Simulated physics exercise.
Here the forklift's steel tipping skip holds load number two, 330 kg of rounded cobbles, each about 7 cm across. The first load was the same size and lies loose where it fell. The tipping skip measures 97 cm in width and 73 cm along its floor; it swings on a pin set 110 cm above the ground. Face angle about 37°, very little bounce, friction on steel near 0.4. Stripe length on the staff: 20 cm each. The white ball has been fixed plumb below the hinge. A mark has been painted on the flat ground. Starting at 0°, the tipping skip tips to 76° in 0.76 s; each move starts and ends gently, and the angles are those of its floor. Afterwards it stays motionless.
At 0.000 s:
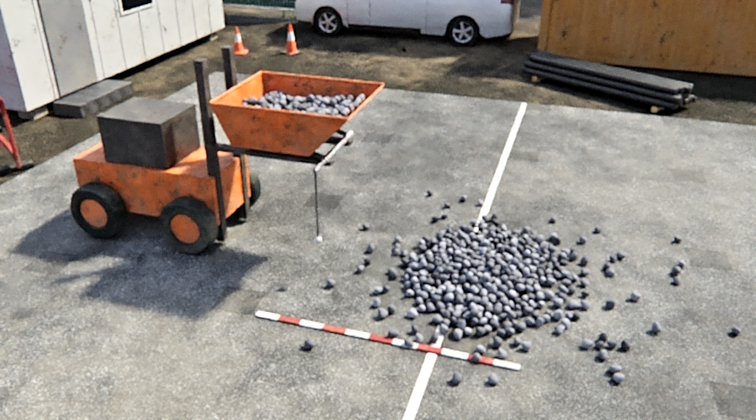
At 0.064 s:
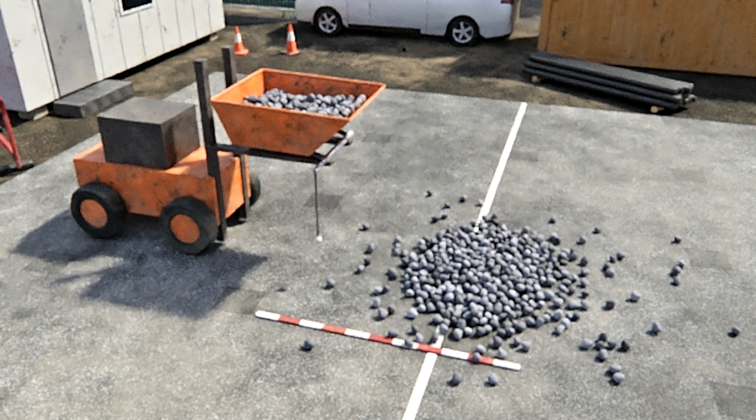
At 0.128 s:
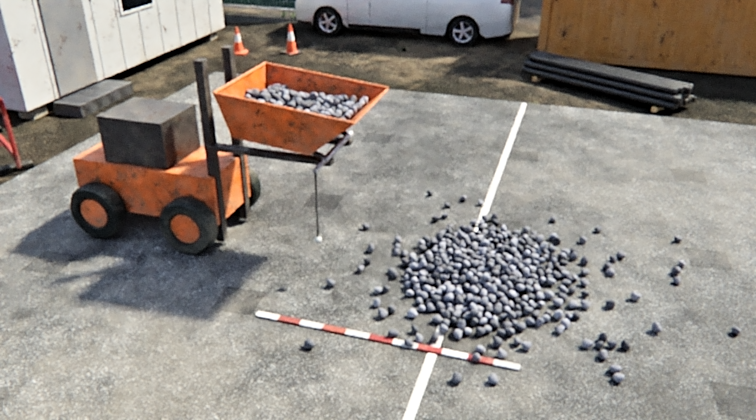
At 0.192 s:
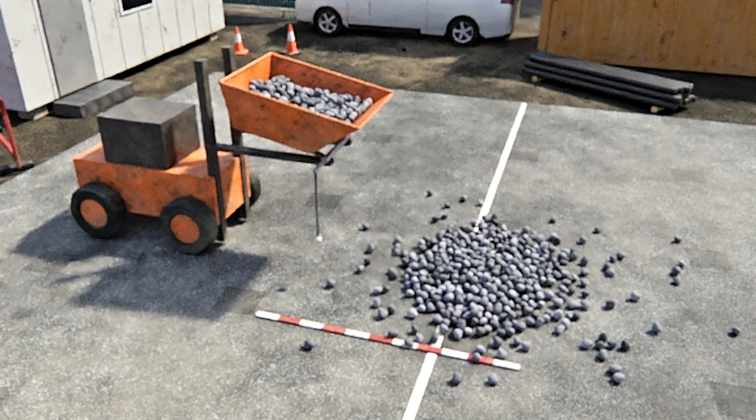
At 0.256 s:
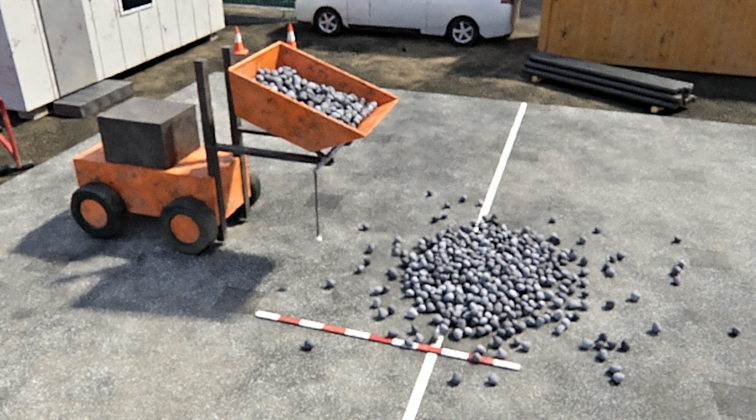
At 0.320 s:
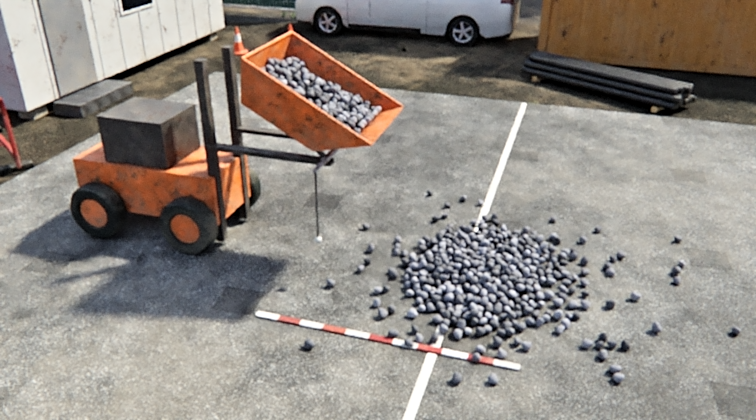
On a paved yard, a forklift steadily tilts its orange skip of dark stones rightward.
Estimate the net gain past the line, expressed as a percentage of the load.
54 %.
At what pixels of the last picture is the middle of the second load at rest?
(463, 262).
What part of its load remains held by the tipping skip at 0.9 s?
About 90 percent is still in there.
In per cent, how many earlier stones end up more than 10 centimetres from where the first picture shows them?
35 per cent.
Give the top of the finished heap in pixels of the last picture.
Expect the peak around (458, 248).
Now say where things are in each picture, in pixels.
In the first picture, the tipping skip is at 0°, its lip at (348, 119); the top of the load is at (321, 101). The earlier load is highest near (471, 256), 17 cm above ground level, 34 % short of the line, 66 % past the line.
In the second picture, the tipping skip is at 2°, its lip at (350, 120); the top of the load is at (296, 99); the stones move at 0.4 m/s on average.
In the third picture, the tipping skip is at 6°, its lip at (353, 124); the top of the load is at (277, 94); the stones move at 0.8 m/s on average.
In the fourth picture, lip at (359, 129), floor tilted 12°, highest stones at (274, 85); the stones move at 0.9 m/s on average.
In the fifth picture, the tipping skip is at 20°, its lip at (365, 136); the top of the load is at (276, 74); the stones move at 1.2 m/s on average.
In the sixth picture, lip at (371, 145), floor tilted 29°, highest stones at (282, 65); the stones move at 1.3 m/s on average.
After 0.6 s the floor is at 64°; in per cent of one load, 100 in the tipping skip, 34 short of the line, 66 past the line; the foremost stones are at (671, 291).
After 0.9 s the floor is at 76°; in per cent of one load, 88 in the tipping skip, 46 short of the line, 66 past the line; the foremost stones are at (671, 291).
After 1.2 s the floor is at 76°; in per cent of one load, 13 in the tipping skip, 95 short of the line, 91 past the line; the foremost stones are at (671, 291).
After 3.6 s the floor is at 76°; in per cent of one load, 0 in the tipping skip, 80 short of the line, 120 past the line; the foremost stones are at (691, 273). Net gain past the line, 54.
